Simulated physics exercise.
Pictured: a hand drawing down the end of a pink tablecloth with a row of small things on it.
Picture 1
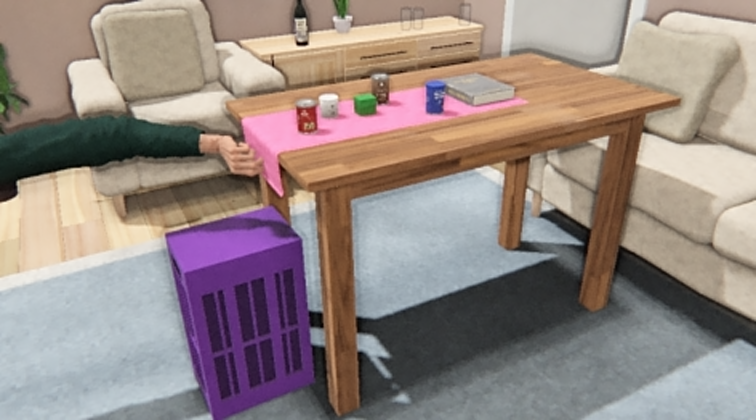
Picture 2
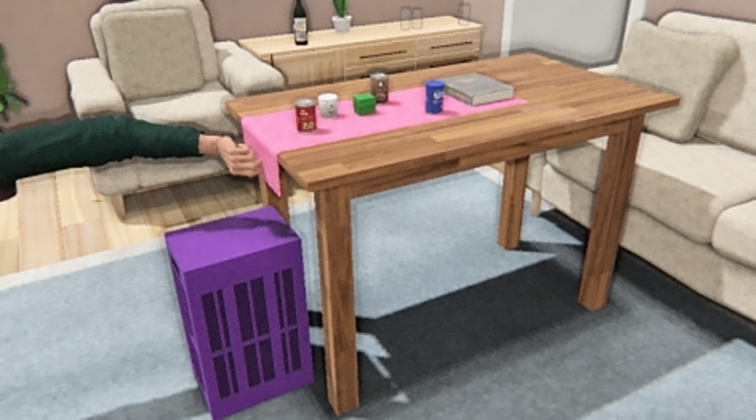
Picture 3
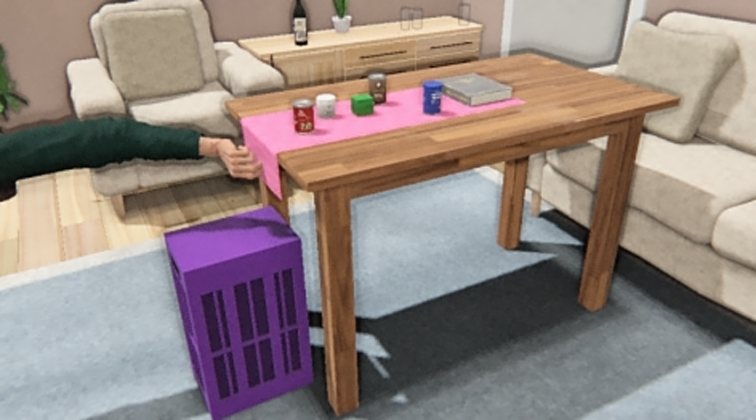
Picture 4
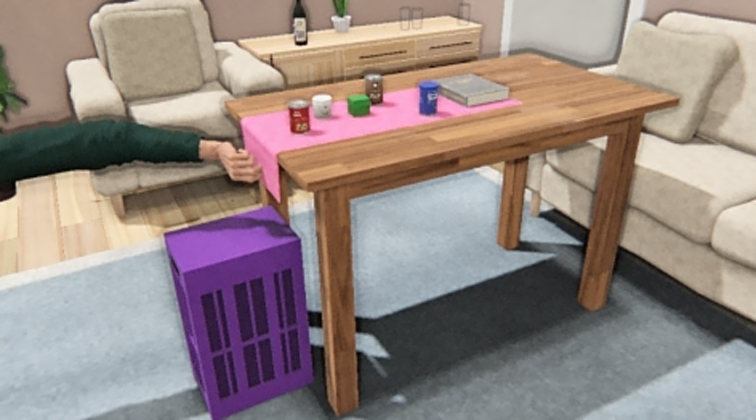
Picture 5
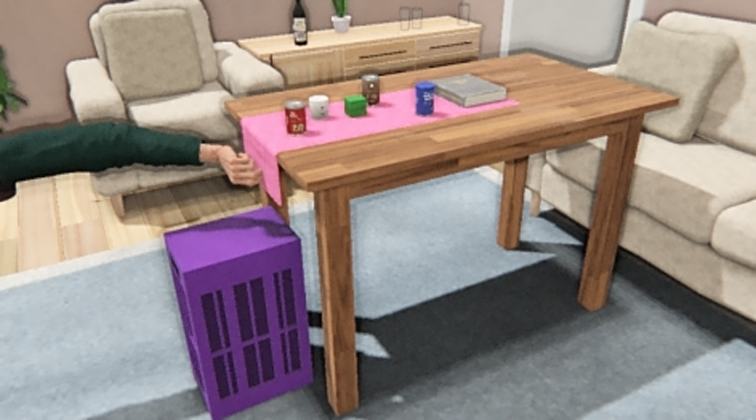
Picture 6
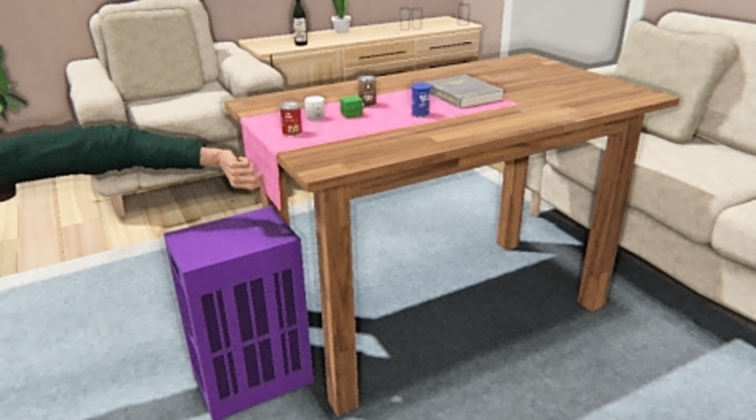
In a living room, a hand slowly pulls a pink tablecloth, shifting the objects on it slightly left.
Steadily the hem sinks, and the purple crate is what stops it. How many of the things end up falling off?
The number that drops will be one.
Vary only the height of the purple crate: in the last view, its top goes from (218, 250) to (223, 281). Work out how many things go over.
That comes to 2.
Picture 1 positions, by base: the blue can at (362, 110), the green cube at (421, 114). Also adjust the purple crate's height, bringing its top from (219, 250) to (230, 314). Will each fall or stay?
Blue can is gone, green cube stays.
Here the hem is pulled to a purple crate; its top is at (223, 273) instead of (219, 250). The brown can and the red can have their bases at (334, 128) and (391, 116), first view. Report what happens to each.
First the brown can: It ends off the top. Then the red can: It is still up there.
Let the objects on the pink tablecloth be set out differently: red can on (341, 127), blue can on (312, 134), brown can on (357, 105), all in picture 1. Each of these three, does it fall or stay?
Record - red can retained; blue can lost; brown can retained.
Soon after, hem near (265, 211); all still up.
After that, hem on the crate; red can gone.
In the end, hem on the crate; red can gone. The answer is one.
